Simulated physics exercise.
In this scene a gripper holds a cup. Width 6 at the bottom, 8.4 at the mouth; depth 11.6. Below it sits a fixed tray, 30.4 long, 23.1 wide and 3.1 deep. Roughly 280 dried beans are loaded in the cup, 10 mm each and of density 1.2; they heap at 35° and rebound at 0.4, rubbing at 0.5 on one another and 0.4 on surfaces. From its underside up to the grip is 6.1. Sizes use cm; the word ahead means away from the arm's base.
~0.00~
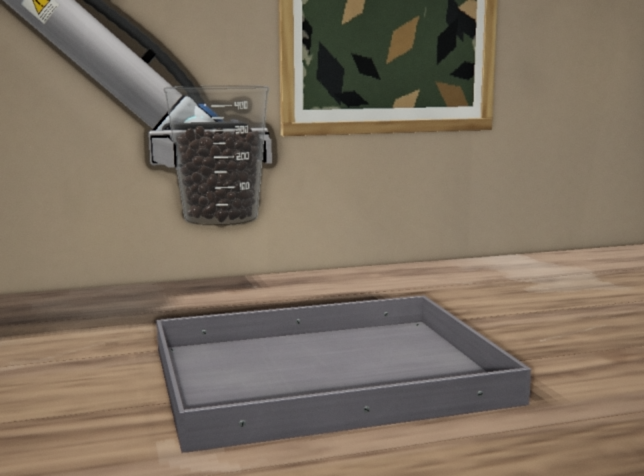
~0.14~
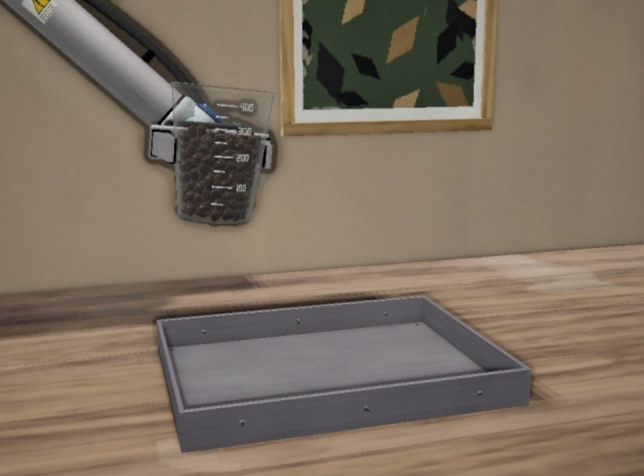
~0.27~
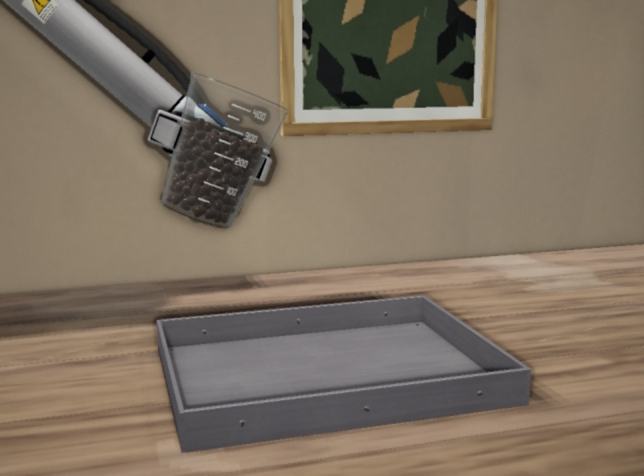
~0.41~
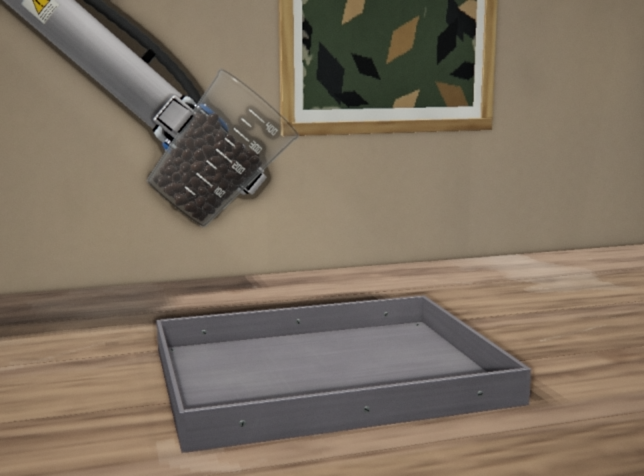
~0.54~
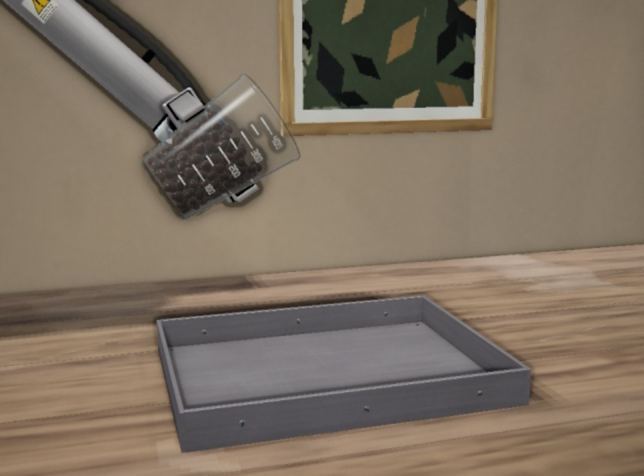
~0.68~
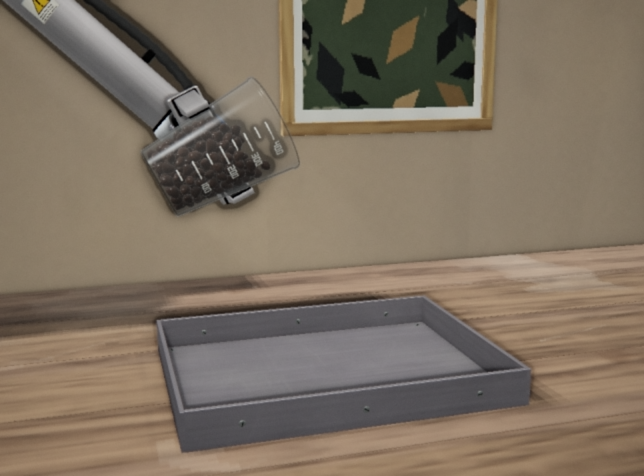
A clear cup of brown beans tilts steeply to the right in a robotic gripper.
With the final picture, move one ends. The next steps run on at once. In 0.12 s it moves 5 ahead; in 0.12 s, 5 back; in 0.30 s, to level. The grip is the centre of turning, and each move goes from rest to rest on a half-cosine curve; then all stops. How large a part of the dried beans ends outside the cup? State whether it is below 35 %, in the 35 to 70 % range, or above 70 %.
It is below 35 %.
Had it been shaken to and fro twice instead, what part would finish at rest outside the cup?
Near 25 per cent.
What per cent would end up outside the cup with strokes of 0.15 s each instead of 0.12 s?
That would give around 5 per cent.
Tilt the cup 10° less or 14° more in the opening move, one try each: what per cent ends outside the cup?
Estimates, in order: 5 % and 45 %.
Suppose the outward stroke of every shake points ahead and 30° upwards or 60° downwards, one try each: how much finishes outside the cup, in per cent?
You'd get some 30 per cent with the first setting and some 0 per cent with the second.
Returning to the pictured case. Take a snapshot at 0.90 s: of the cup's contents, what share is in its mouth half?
That share comes to roughly 60 percent.
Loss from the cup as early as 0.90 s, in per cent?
About 5 per cent.
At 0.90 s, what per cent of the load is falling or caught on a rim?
Estimated fraction: Near 6 %.
After 0.90 s, tilted 64° forward, highest piece 25 above the table; 266 in the cup, 16 in flight or on a rim.
After 1.11 s, tilted 18° forward, highest piece 27 above the table; 241 in the cup, 37 in the tray, 4 in flight or on a rim.
After 1.42 s, level, highest piece 26 above the table; 241 in the cup, 40 in the tray, 1 on the table or floor.
After 2.47 s, level, highest piece 26 above the table; 241 in the cup, 40 in the tray, 1 on the table or floor.
At rest, 241 in the cup, 40 in the tray, 1 on the table or floor. That is 15 % outside the cup.
